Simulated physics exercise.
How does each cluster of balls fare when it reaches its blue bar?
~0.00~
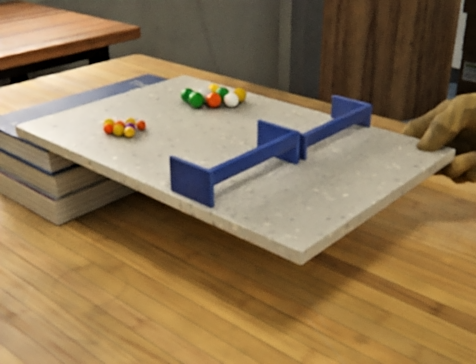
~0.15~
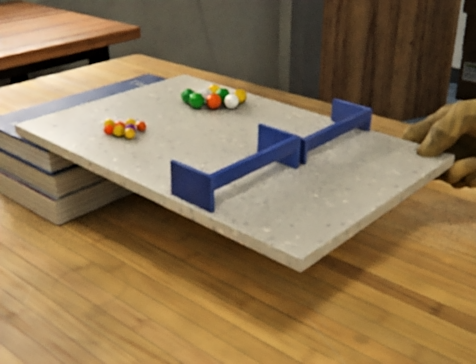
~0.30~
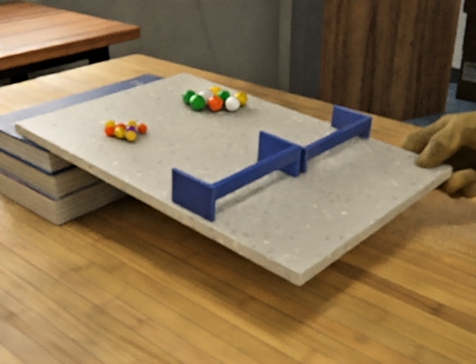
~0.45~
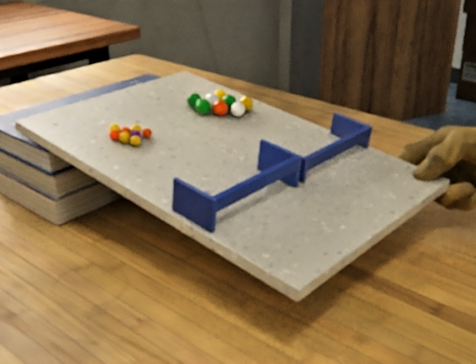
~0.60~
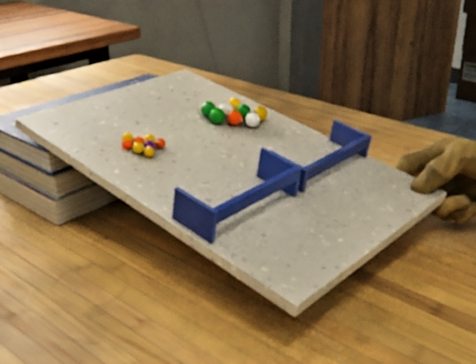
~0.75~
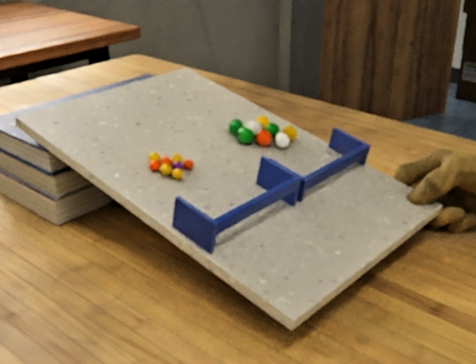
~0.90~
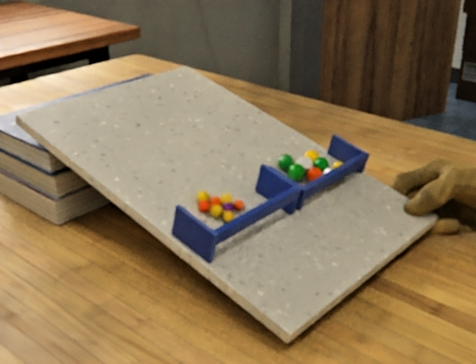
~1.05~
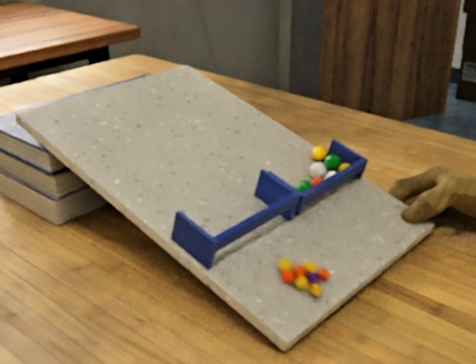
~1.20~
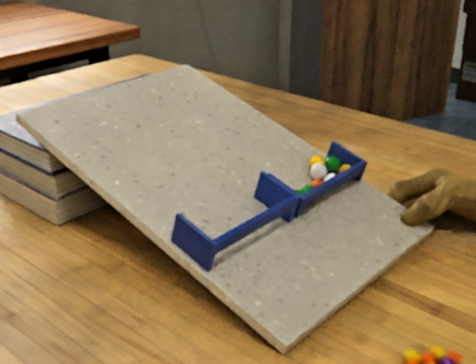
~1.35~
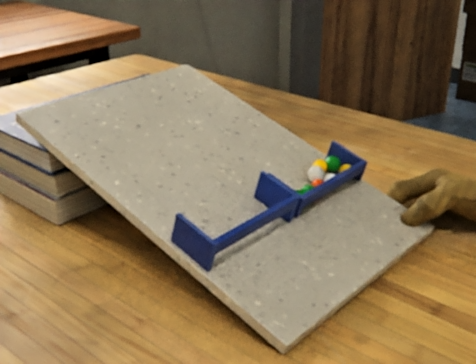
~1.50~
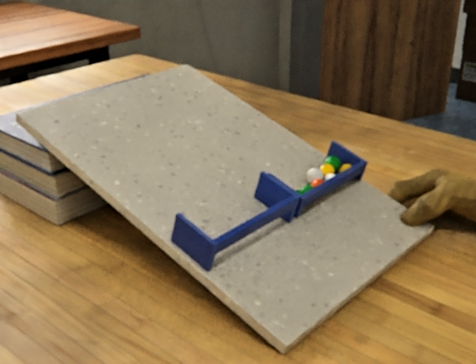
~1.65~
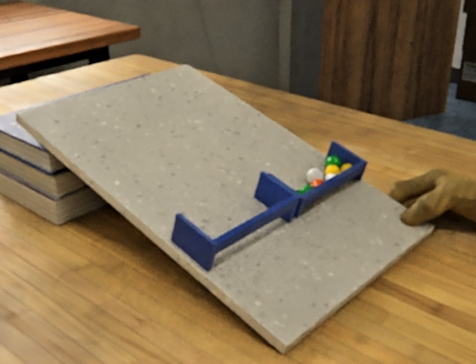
The smaller balls in front slip under their bar and carry on down the board, while the larger balls at the back are stopped by theirs.
